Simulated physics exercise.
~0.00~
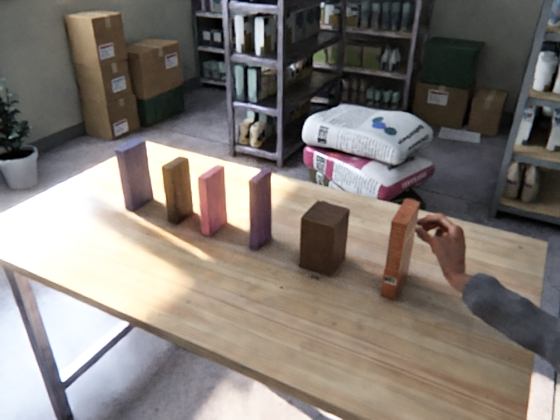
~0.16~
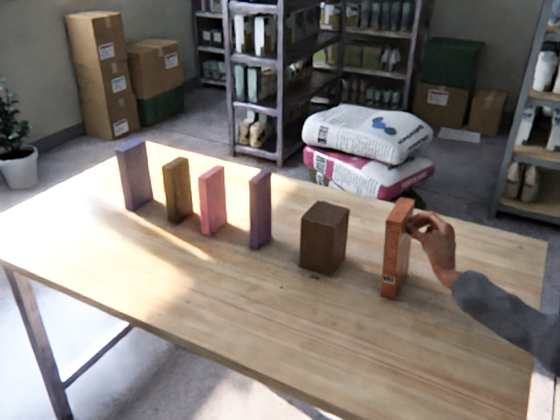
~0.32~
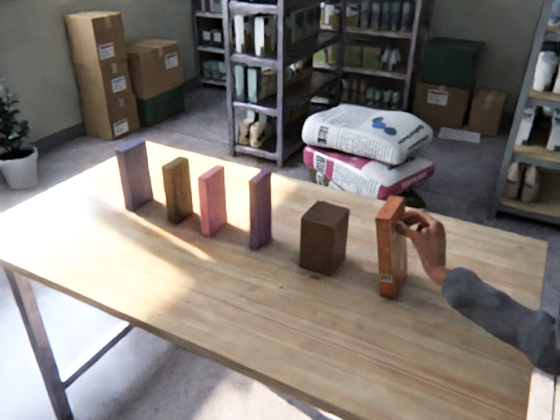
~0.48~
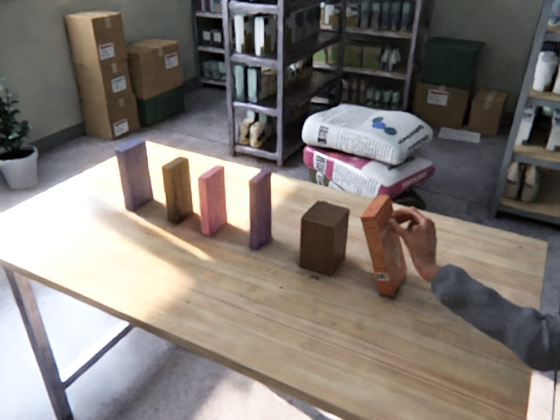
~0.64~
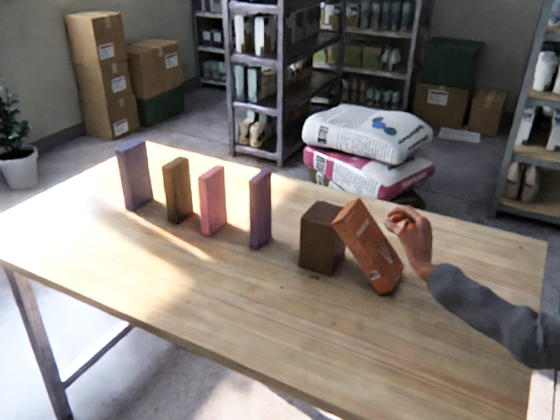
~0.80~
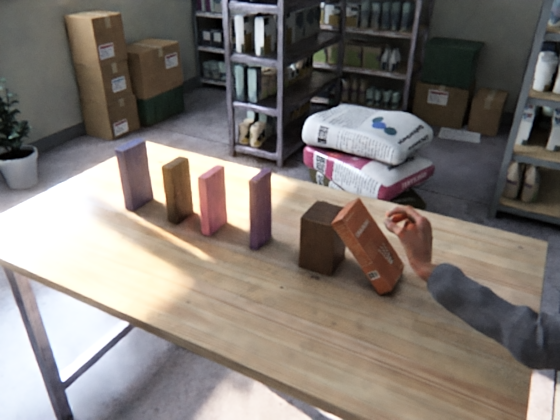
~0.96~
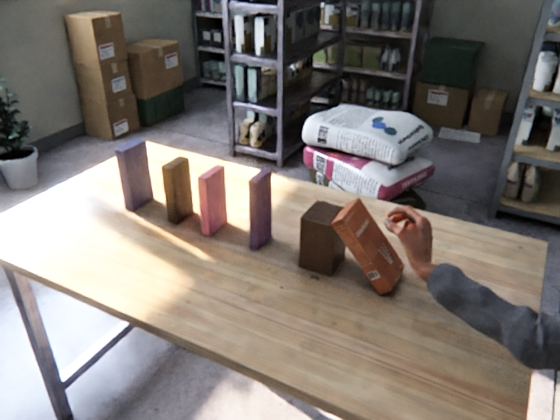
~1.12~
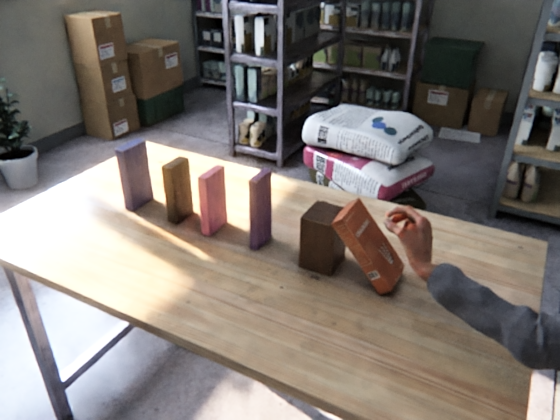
On a wooden table, a hand tips an orange packet left against a still brown block.
